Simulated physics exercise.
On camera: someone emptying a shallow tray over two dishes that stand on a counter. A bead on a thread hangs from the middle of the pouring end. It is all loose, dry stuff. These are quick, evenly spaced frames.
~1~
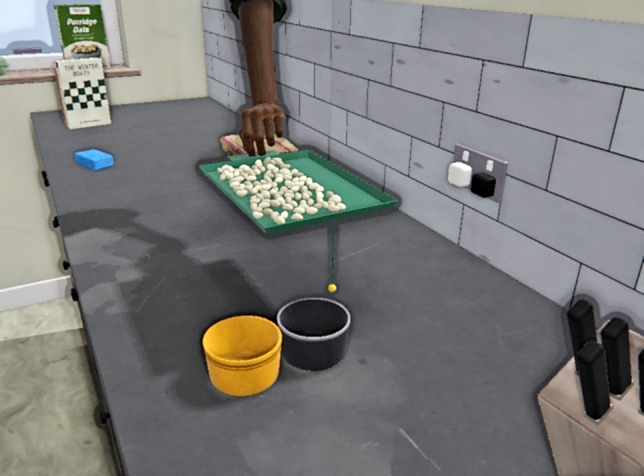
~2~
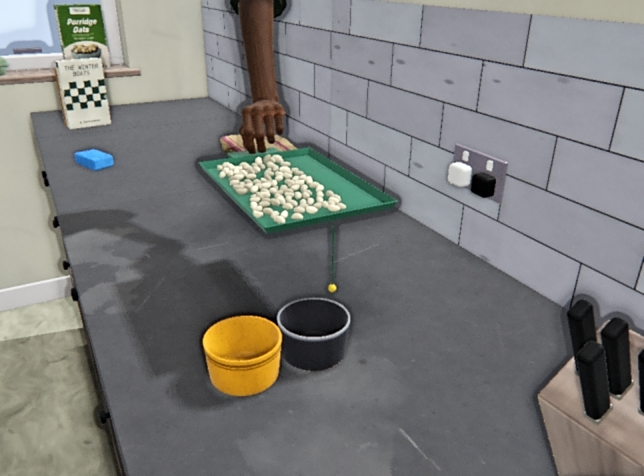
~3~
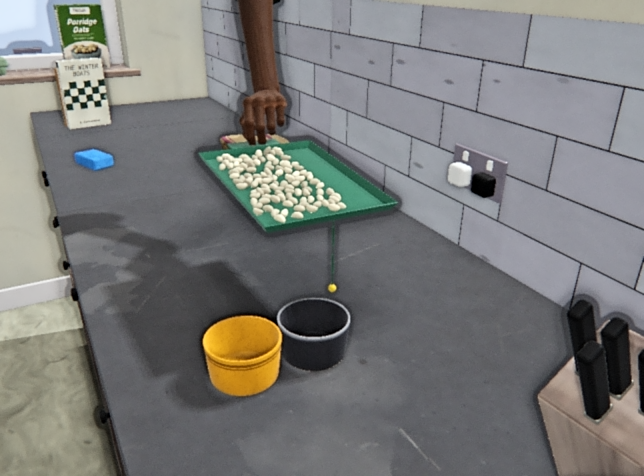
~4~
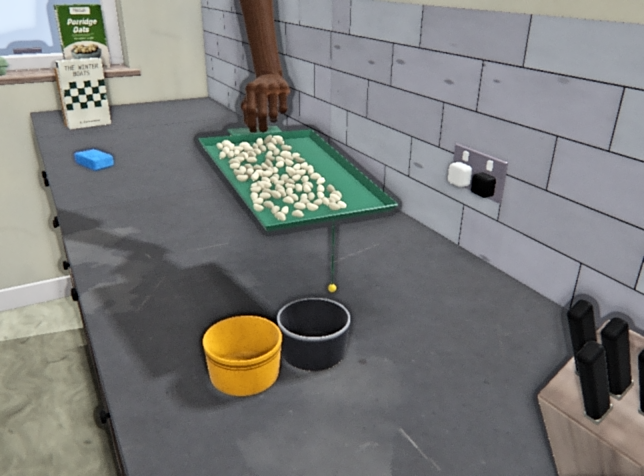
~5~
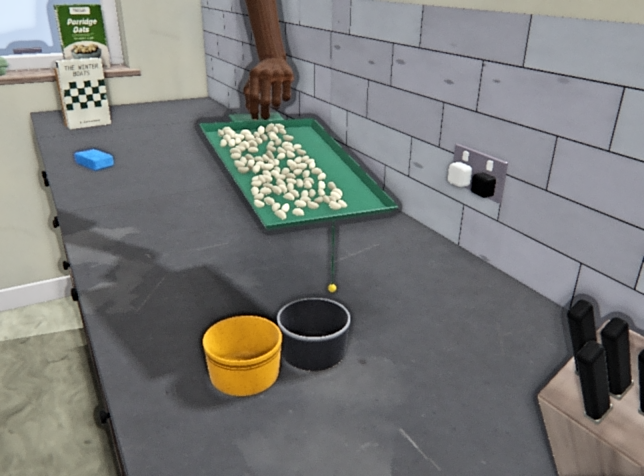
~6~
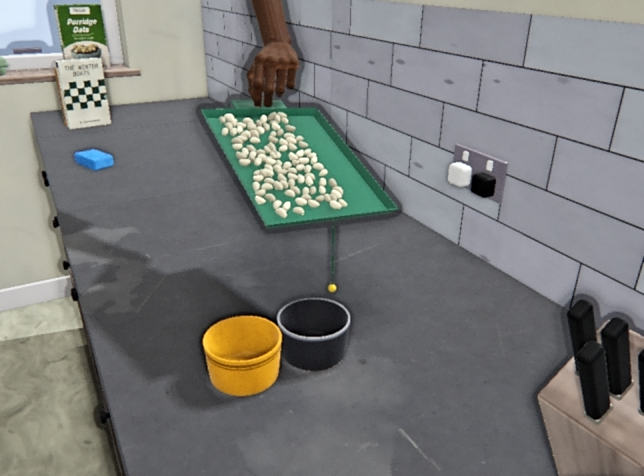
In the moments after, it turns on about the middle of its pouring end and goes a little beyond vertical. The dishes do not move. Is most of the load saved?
In the dishes lies less than half of it.
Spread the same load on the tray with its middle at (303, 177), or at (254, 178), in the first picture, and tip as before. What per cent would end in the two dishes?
The first gives 10 %, the second 0 %.
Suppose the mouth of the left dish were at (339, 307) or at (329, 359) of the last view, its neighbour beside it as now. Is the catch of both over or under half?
At the first place over half, at the second under half.
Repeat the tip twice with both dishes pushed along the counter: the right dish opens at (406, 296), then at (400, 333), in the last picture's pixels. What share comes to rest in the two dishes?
Roughly 80 per cent, and 10 per cent.
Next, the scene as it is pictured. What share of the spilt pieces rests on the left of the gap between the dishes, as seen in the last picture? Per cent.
About 0 per cent.
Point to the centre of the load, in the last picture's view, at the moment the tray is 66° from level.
Close to (368, 227).
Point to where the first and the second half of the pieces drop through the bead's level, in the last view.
First near (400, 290), later near (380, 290).
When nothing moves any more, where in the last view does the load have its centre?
Near (400, 339).
Soon, tray tipped steeply; about half on the tray; a stray few in the right dish; a stray few outside both; about half in the air.
A while on, tray tipped past a quarter turn; a stray few in the left dish; about a quarter in the right dish; most outside both.
Towards the end, tray tipped past a quarter turn; a stray few in the left dish; about a quarter in the right dish; most outside both.
Finally, tray tipped past a quarter turn; a stray few in the left dish; about a quarter in the right dish; most outside both.
